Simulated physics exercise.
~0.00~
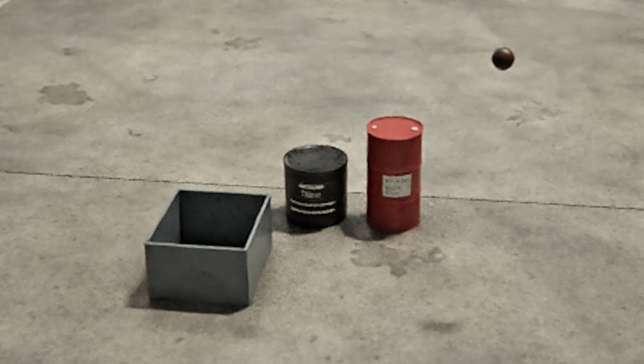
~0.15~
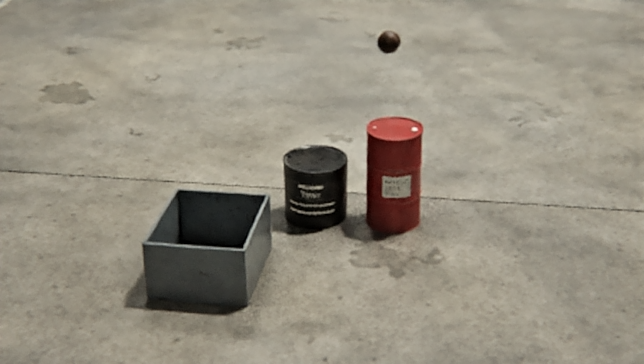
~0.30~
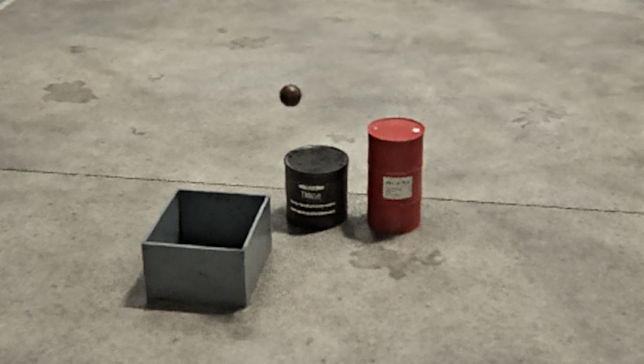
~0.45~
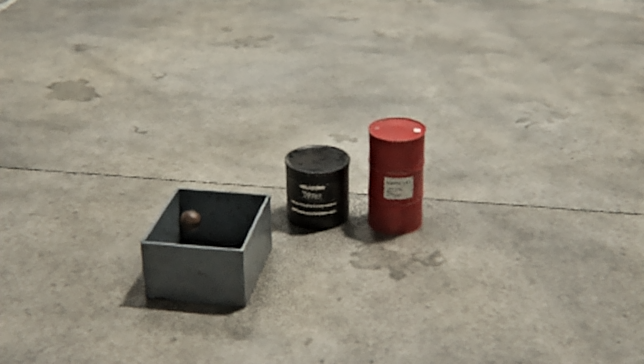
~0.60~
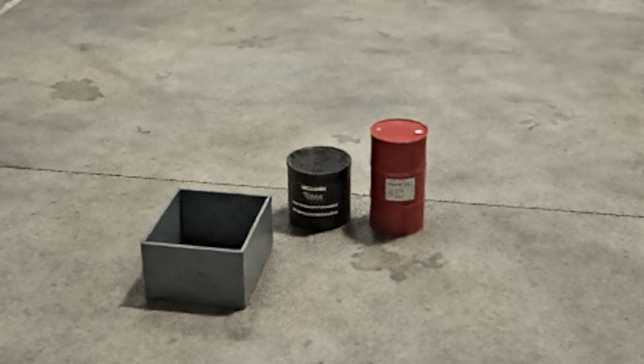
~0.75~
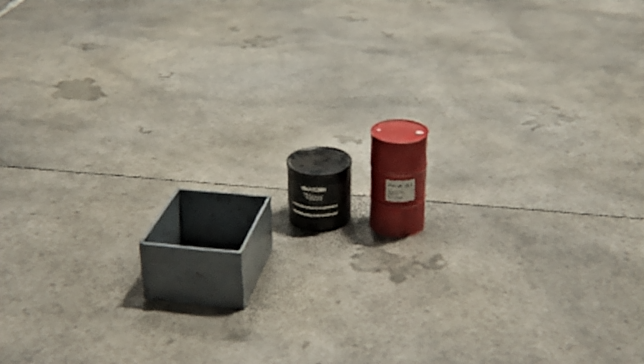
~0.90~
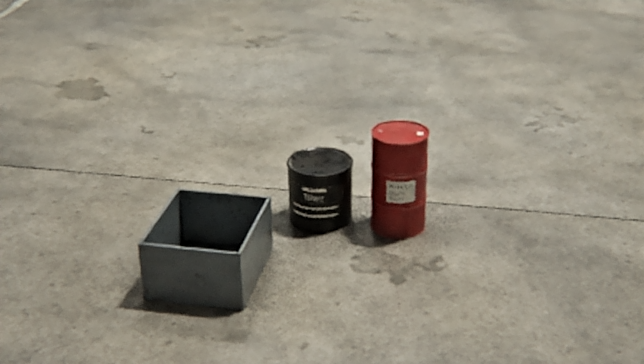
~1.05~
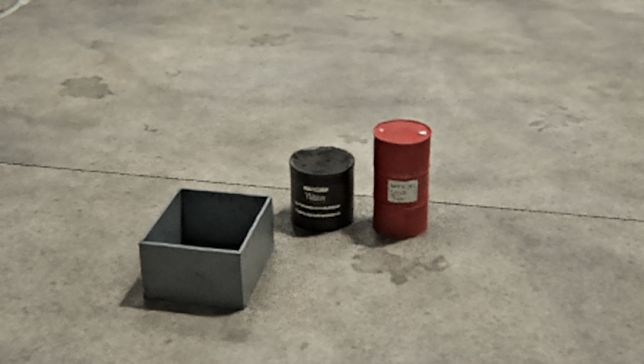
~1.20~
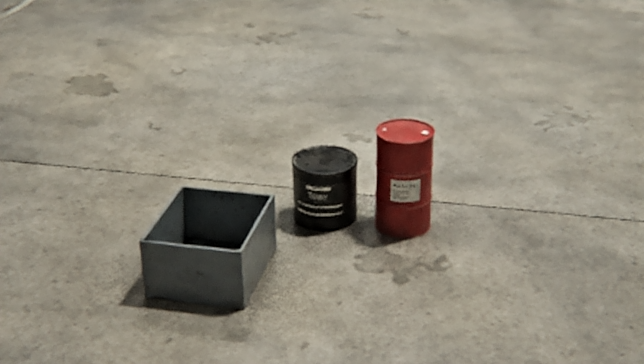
On a stained concrete floor, a brown ball flies leftward through the air above a red canister and a black pail, then drops into an open grey box and goes out of sight inside, while the canister and pail stay standing in place.
